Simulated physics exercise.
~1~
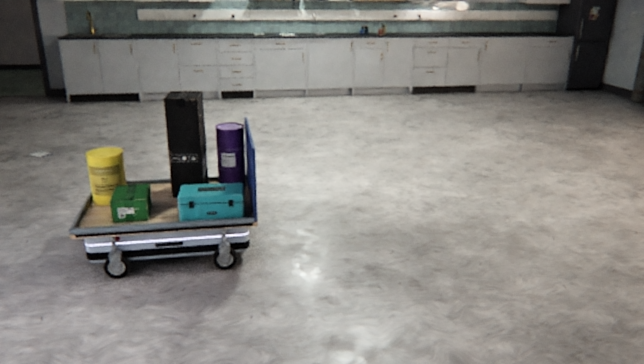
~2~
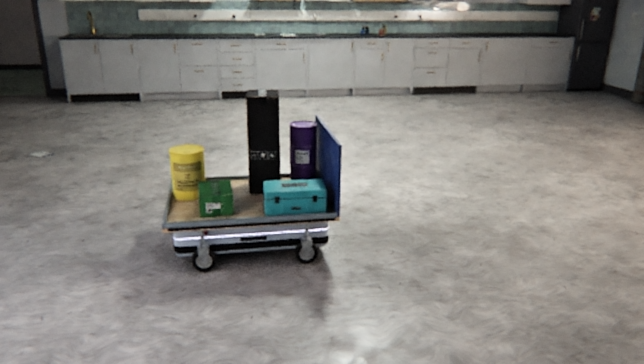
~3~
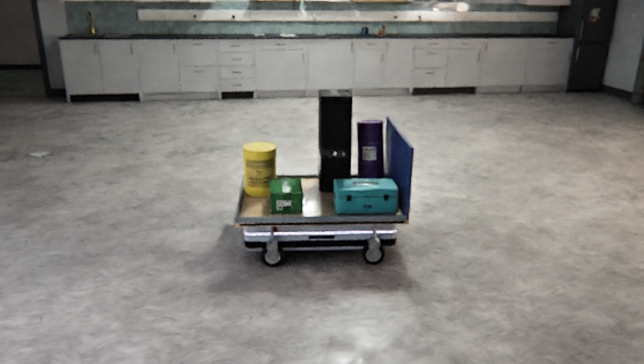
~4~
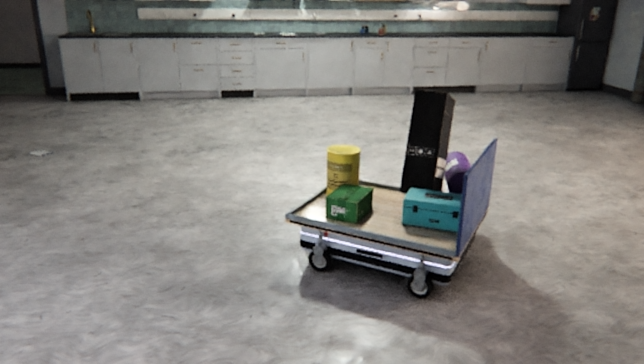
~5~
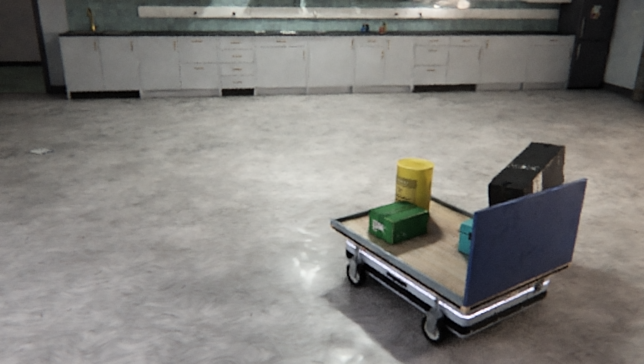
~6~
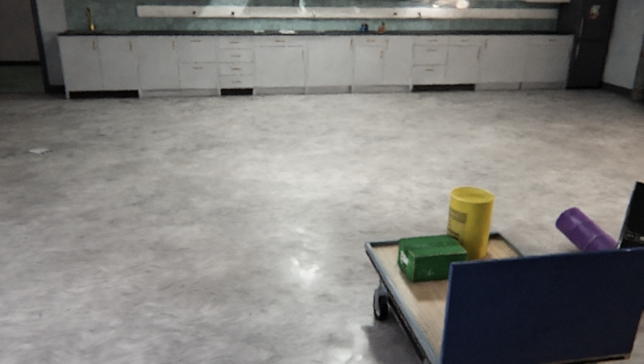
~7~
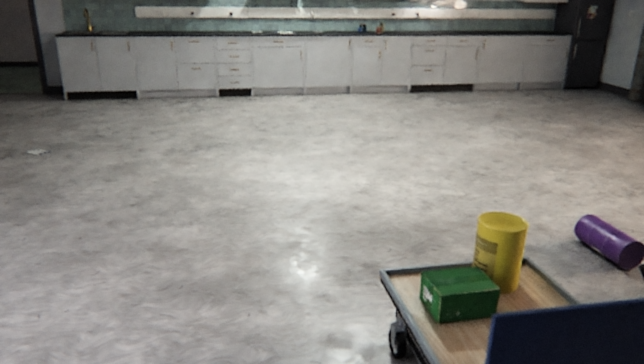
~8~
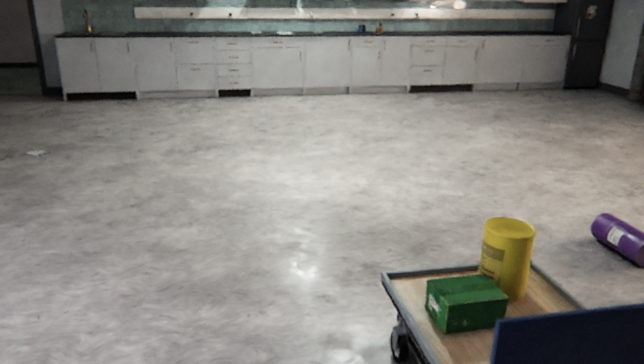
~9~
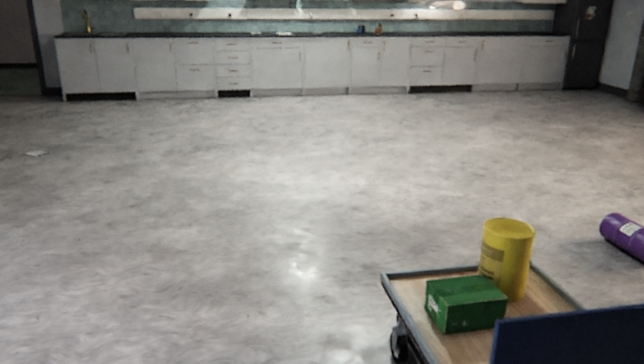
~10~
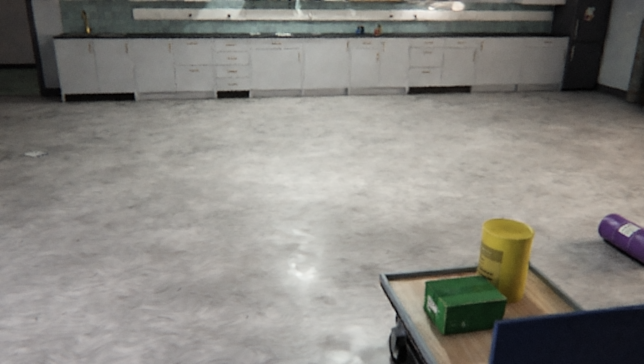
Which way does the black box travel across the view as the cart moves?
The black box travels to the right, as the viewer sees it.
We see a flat cart carrying five objects roll right, then turn toward the viewer as the purple canister and black box topple and leave the deck; it stops at lower right, the yellow pail and green parcel still aboard and the purple canister on the floor.
